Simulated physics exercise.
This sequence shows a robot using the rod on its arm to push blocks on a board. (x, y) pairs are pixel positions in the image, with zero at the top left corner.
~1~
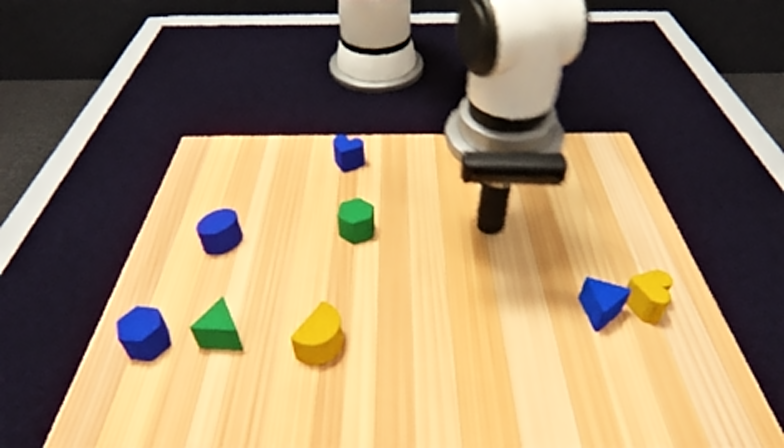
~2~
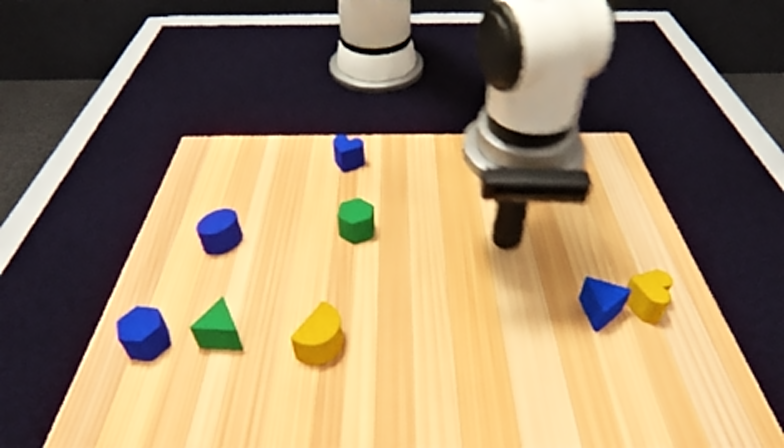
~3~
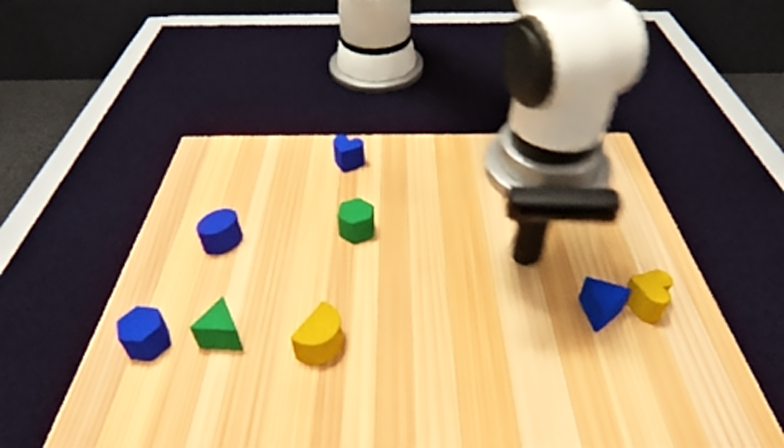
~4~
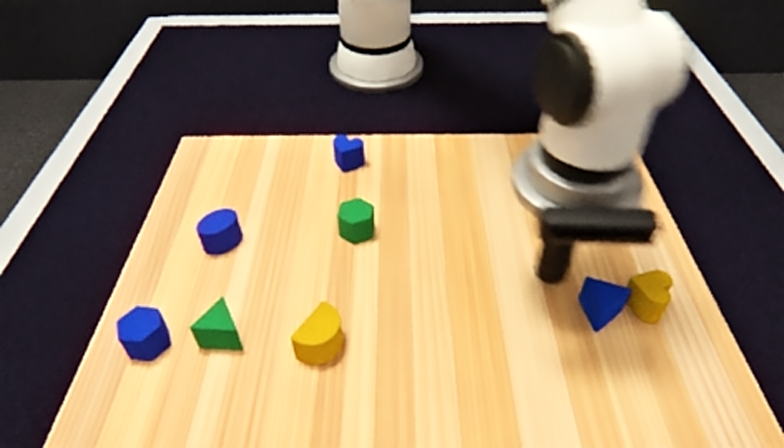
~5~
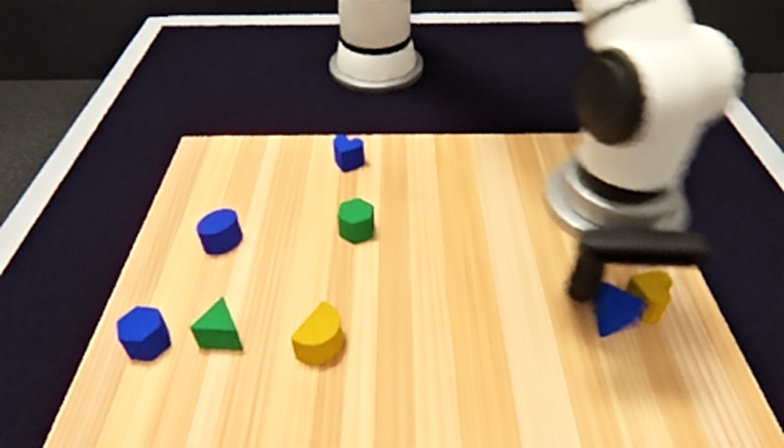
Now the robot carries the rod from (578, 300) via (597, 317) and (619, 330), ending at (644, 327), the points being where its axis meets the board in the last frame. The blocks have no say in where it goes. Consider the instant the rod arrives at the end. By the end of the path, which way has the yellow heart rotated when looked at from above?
Looking down: Anticlockwise.
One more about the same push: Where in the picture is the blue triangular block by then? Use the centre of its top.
The middle of its upper face should be somewhere near (684, 326).
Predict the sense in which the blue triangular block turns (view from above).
Viewed from the top, it goes clockwise.
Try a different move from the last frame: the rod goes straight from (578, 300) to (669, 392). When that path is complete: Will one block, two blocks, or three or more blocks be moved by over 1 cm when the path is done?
It should be one, as far as I can tell.
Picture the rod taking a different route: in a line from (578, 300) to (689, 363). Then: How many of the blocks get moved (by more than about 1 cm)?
Blocks displaced: 1.
The first path, step by step. Halfway along, rod (611, 317); blue triangular block (650, 316).
At the end, rod (648, 319); blue triangular block (684, 326), turned 40° clockwise; yellow heart (660, 281), turned 20° anticlockwise.
